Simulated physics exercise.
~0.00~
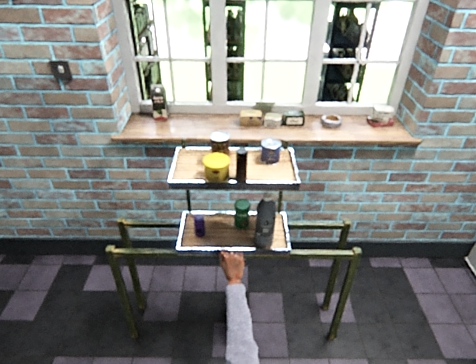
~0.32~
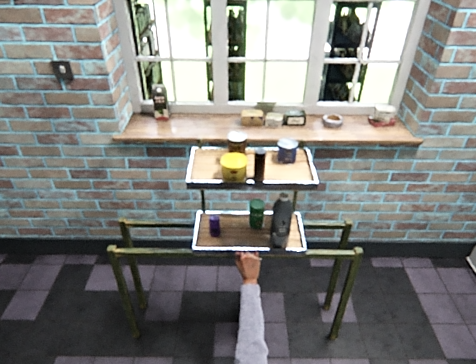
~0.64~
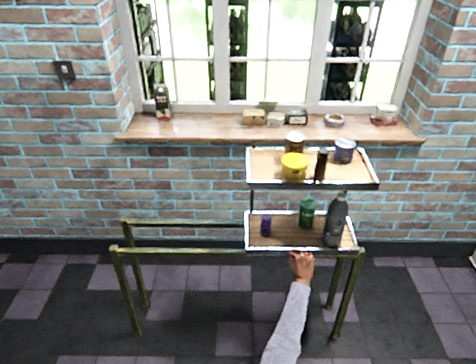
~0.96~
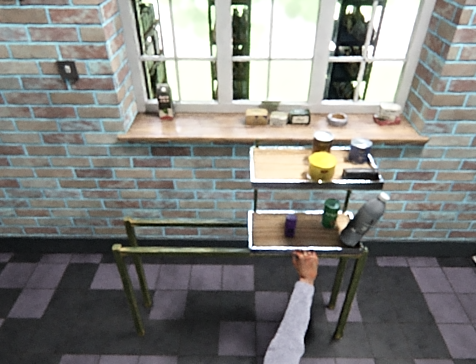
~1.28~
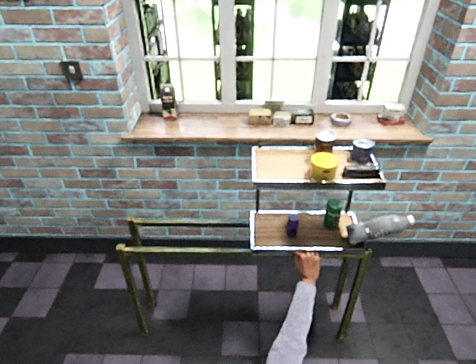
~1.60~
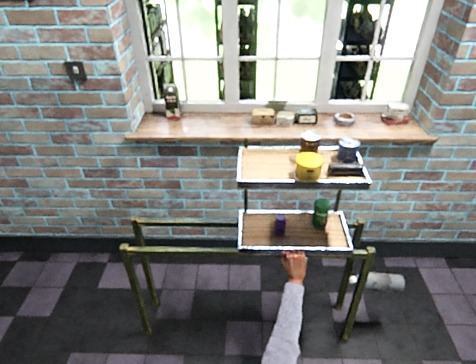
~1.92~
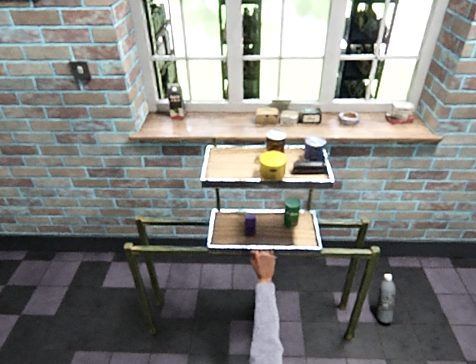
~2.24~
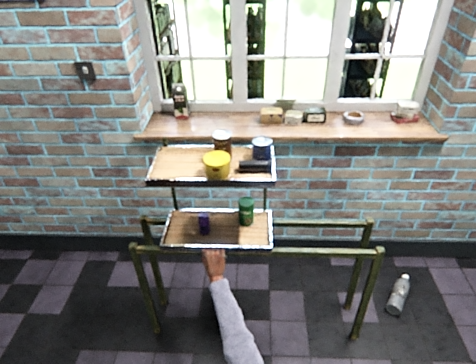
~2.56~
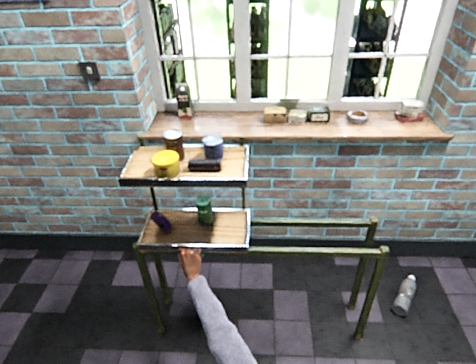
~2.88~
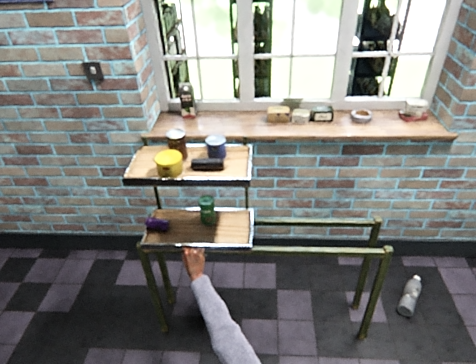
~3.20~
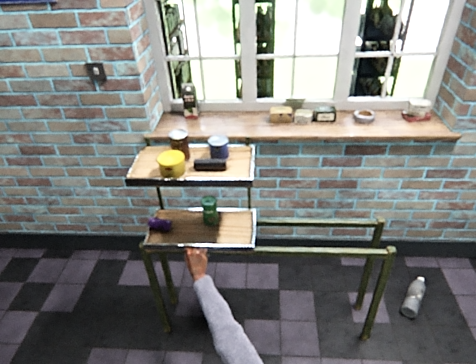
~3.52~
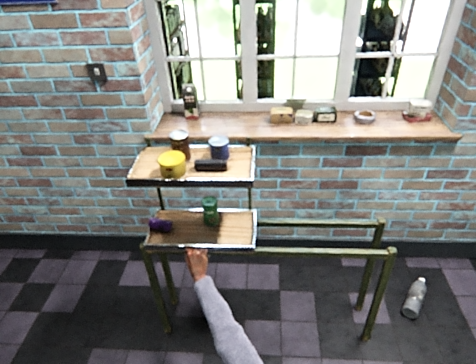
A hand reaches from below to grip a two-level tray on a metal frame, seen from slightly above, before a brick wall and a window with small items on its sill. The upper level holds a yellow tub, brown and blue tins and a black shaker; the lower holds a purple shaker, a green tin and a grey bottle. The hand slides the tray right, and the black shaker topples while the bottle tips over the edge onto the floor. The tray then moves far left, and the purple shaker falls over. Finally the tray rests at left, the tub and tins still in place.
